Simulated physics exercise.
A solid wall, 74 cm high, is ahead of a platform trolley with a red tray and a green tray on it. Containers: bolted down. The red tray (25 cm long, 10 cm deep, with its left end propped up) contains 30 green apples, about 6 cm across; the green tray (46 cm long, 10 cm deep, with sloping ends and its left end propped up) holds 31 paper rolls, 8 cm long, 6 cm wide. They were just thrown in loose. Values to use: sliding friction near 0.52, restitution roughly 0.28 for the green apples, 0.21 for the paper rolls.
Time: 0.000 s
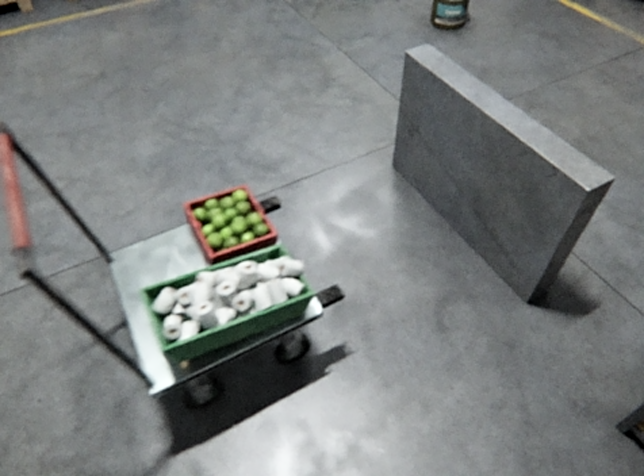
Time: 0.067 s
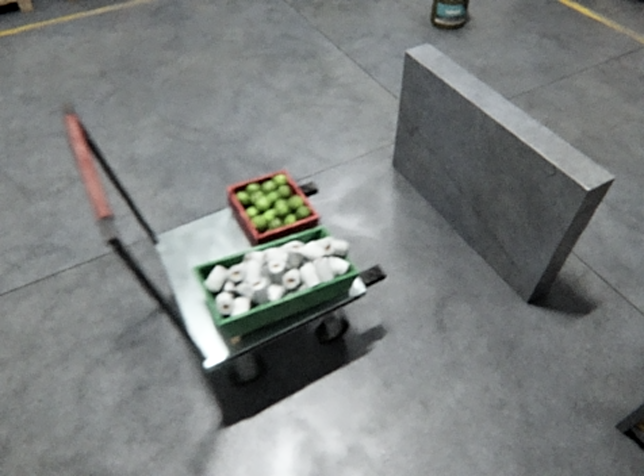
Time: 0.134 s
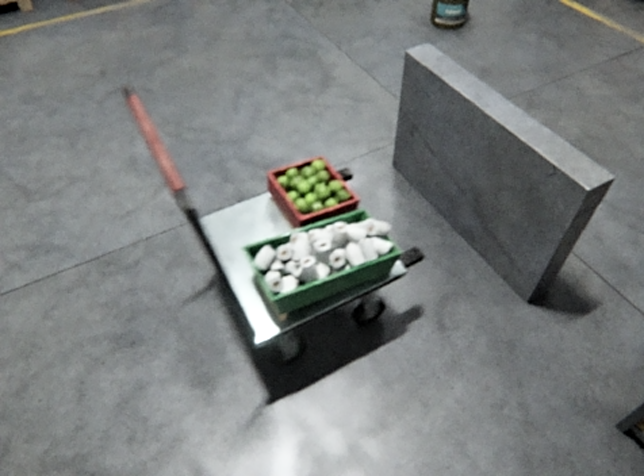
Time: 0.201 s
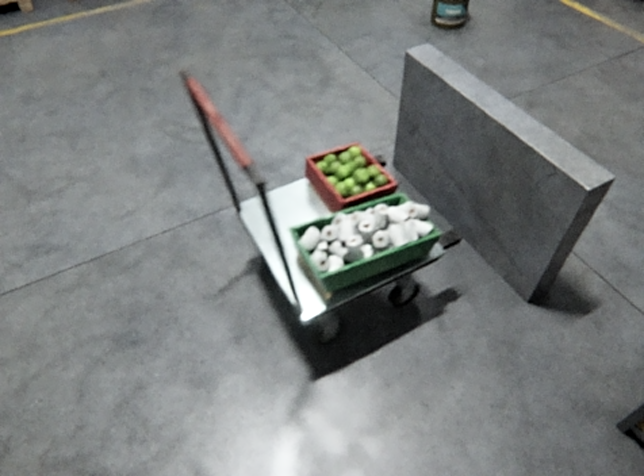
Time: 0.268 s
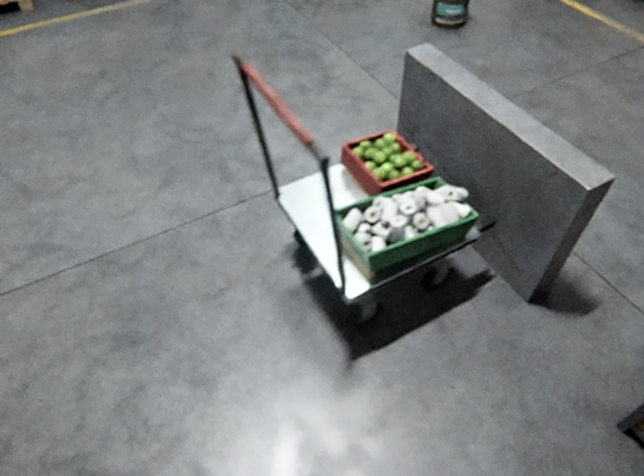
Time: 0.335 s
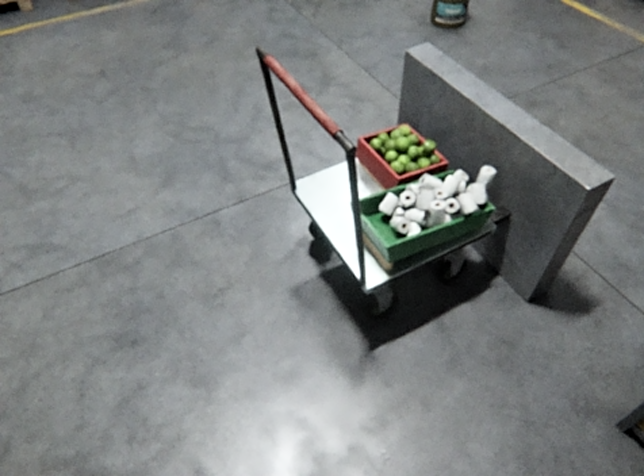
In this clip, a platform trolley carrying a red tray of green fruit and a green tray of white rolls moves rightward to a grey wall and stops there, as the rolls shift toward the wall, one passing the tray's rim.
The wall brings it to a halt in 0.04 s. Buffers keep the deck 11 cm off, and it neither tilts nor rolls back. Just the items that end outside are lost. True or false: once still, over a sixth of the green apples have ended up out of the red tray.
False.
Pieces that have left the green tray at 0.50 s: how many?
Count for the green tray: Roughly 6.
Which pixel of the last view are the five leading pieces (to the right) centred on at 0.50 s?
Centre: About (495, 176) px.
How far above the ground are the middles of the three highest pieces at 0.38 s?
Height, averaged: Around 62 cm.
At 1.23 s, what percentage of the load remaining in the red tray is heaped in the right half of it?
Share in that half: Roughly 60 percent.
After 0.38 s, red tray 29 in, 1 out and green tray 29 in, 2 out.
After 0.50 s, red tray 29 in, 1 out and green tray 25 in, 6 out.
After 0.73 s, red tray 29 in, 1 out and green tray 22 in, 9 out.
When it is over (at 1.23 s), red tray 29 in, 1 out and green tray 22 in, 9 out. Asked share, 1 of 30, 3 per cent.
